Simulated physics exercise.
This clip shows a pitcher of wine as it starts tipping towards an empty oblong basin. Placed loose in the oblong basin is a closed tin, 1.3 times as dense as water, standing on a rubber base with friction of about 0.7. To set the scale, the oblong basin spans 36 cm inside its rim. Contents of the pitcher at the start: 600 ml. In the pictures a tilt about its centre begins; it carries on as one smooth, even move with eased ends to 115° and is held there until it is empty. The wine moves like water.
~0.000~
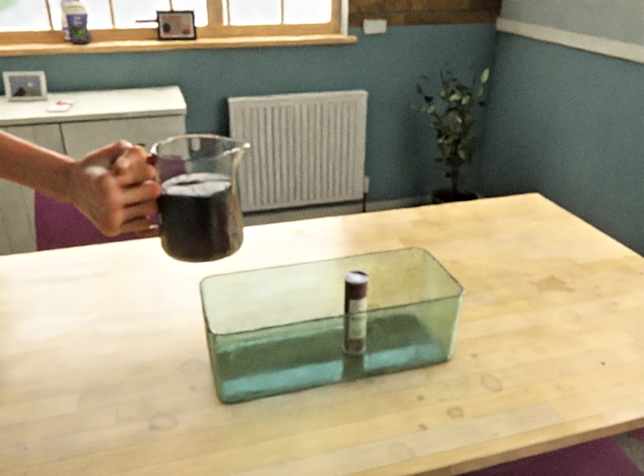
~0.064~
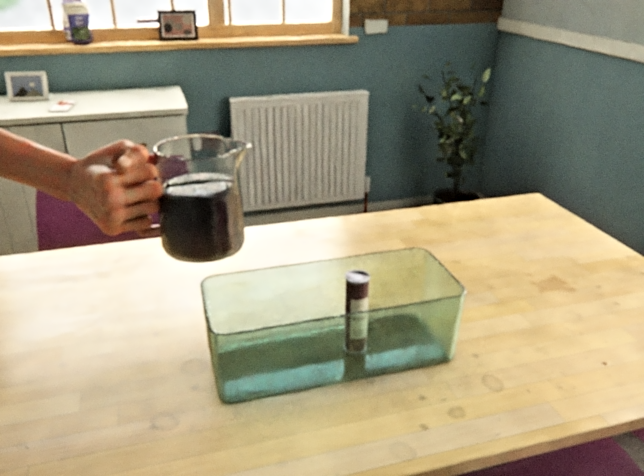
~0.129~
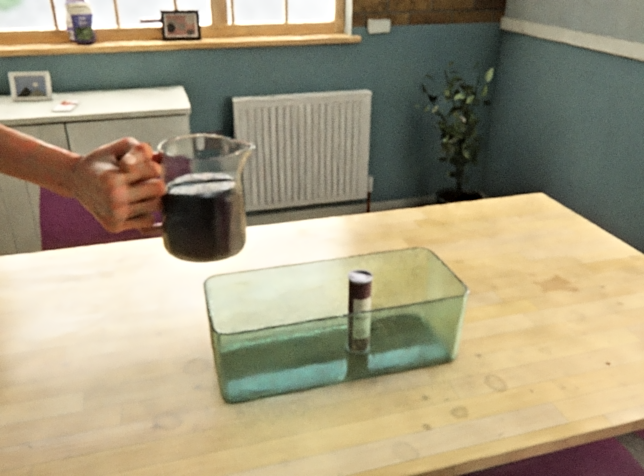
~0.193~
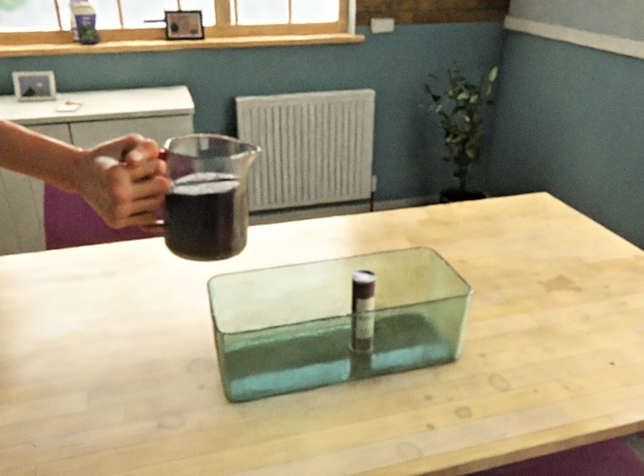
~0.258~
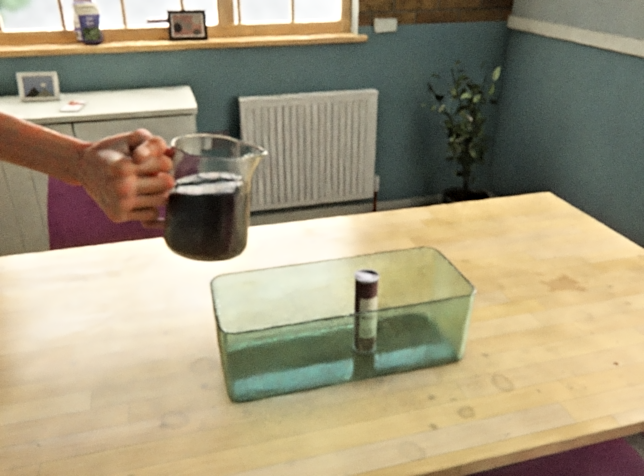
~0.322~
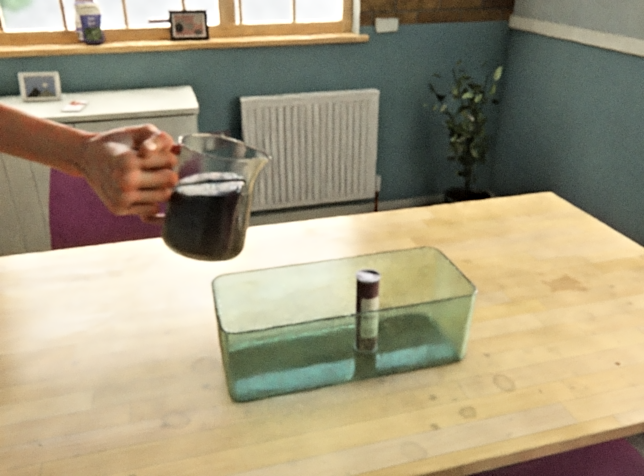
A hand holds a pitcher of dark wine and slowly tilts it rightward above a basin.
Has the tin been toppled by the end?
No, it is upright.
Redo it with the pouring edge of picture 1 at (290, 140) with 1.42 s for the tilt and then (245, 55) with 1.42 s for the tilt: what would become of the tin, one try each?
First it goes over; then it remains upright.
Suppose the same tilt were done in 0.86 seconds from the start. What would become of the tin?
Holds steady.
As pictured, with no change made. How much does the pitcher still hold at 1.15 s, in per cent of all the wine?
Close to 34 in a hundred.
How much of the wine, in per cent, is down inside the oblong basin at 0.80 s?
Roughly 0 percent.
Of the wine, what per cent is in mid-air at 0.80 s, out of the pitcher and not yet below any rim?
Around 6 in a hundred.
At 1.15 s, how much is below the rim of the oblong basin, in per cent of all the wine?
Around 44 in a hundred.
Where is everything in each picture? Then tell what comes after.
In the first picture, it leans 0°; its right rim is at (248, 144); the wine meets the walls at (158, 189) and (235, 181); the oblong basin's rim runs from (204, 306) to (444, 270); the tin's top is at (356, 279).
In the second picture, it leans 1°; its right rim is at (250, 145); the wine meets the walls at (160, 188) and (237, 181).
In the third picture, it leans 2°; its right rim is at (255, 146); the wine meets the walls at (163, 189) and (240, 181).
In the fourth picture, it leans 5°; its right rim is at (260, 148); the wine meets the walls at (167, 188) and (244, 180).
In the fifth picture, it leans 9°; its right rim is at (267, 152); the wine meets the walls at (170, 188) and (248, 180).
In the sixth picture, it leans 14°; its right rim is at (271, 156); the wine meets the walls at (172, 189) and (249, 181).
After 0.80 s the tilt is 69° and 94 per cent is still to pour; the tin stands where it began.
After 1.15 s the tilt is 105° and 33 per cent is still to pour; the tin stands where it began.
After 1.52 s the tilt is 115° and 1 per cent is still to pour; the tin stands where it began.
After 1.92 s the tilt is 115° and 0 per cent is still to pour; the tin stands where it began.
In the end the tin stands where it began.
